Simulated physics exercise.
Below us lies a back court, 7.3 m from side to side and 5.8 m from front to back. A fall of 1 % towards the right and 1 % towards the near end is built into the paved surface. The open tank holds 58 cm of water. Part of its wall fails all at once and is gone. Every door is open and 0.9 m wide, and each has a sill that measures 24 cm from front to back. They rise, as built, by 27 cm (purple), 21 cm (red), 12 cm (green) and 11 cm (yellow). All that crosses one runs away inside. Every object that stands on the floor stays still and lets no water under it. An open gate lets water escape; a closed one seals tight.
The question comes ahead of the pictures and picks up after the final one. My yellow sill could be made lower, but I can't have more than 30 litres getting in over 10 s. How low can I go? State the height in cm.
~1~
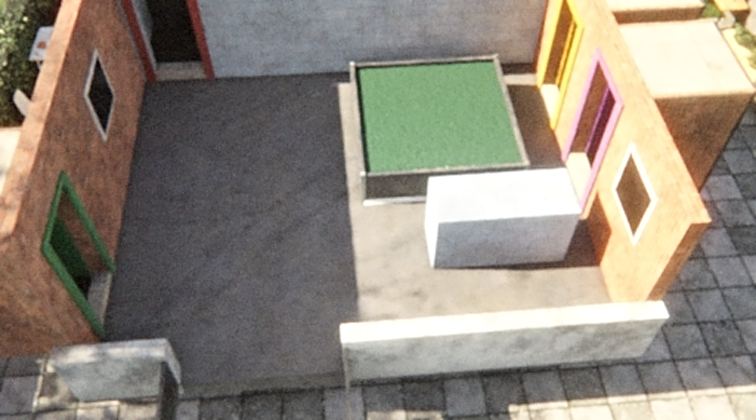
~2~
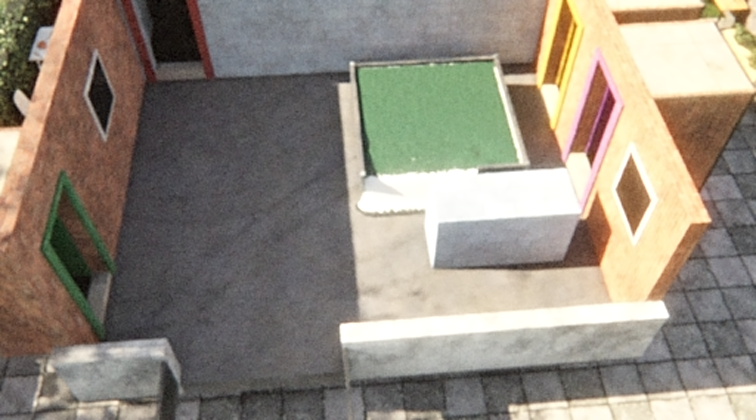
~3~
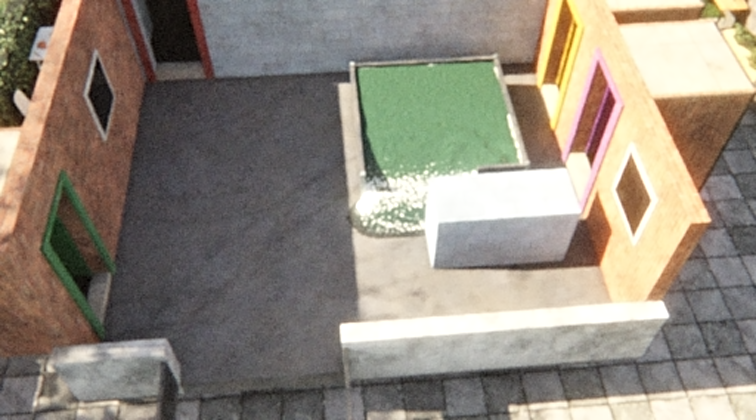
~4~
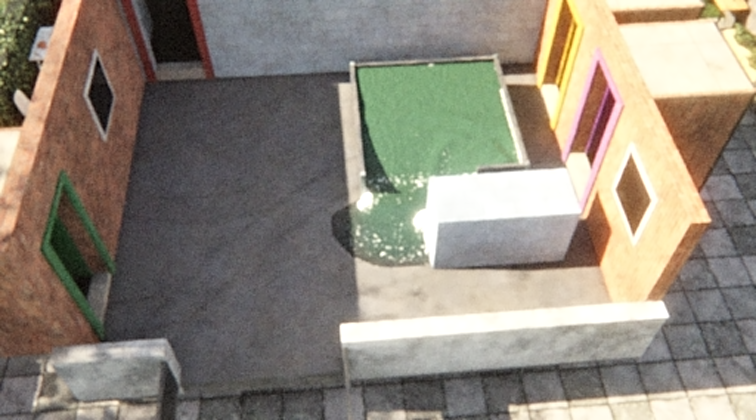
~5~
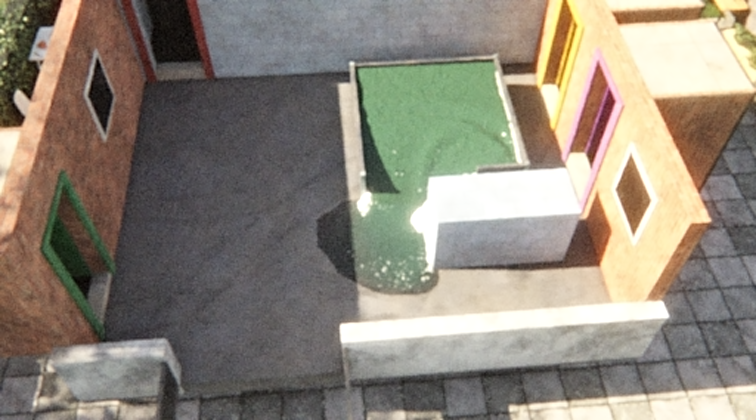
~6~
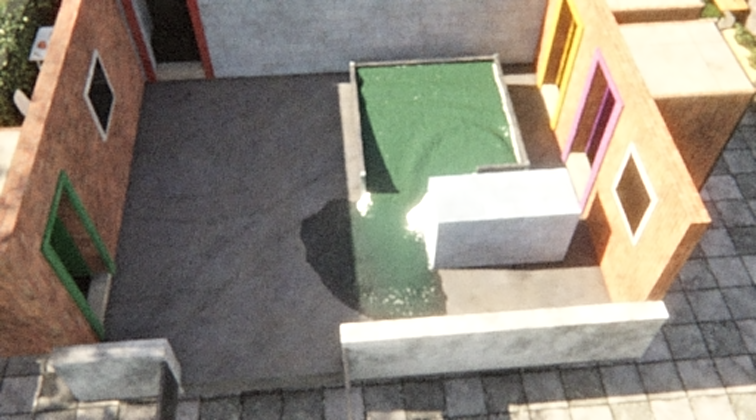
You could bring it down to roughly 8 cm.
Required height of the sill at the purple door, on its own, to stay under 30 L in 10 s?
At purple, about 24 cm.
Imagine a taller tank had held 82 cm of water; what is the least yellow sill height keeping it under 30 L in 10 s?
12.0 cm.
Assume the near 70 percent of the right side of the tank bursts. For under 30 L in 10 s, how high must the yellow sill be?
Required height: Approx. 28 cm.
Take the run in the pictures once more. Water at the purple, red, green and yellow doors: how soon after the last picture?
It gets to purple after 0.4 s, red after 7.5 s, green after 2.2 s and yellow after 1.0 s.
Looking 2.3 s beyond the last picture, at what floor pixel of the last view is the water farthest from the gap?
Pixel close to (96, 373).
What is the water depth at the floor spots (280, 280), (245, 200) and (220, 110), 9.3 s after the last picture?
First spot about 5 cm, second about 2 cm, third about 3 cm.
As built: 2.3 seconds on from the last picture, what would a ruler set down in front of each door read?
In cm: Purple 22, red 0, green 7, yellow 4.
Then, 0.7 s after the last picture water covers 20 % of the floor, deepest (48 cm) near (444, 221); it has not reached the yellow door.
Then, 2.3 s after the last picture water covers 55 % of the floor, deepest (32 cm) near (444, 221); 4 cm at the yellow door, 0 litres in over its 11 cm sill.
Then, 9.3 s after the last picture water covers 95 % of the floor, deepest (16 cm) near (618, 335); 11 cm at the yellow door, 5 litres in over its 11 cm sill.
At the yellow door as built, the water peaked near 13 cm, 6.1 s after the last picture.
With a sill of 7 cm, 43 litres would have come in within the 10 s; with 9 cm, 18 litres. So under 30 litres takes about 8 cm.
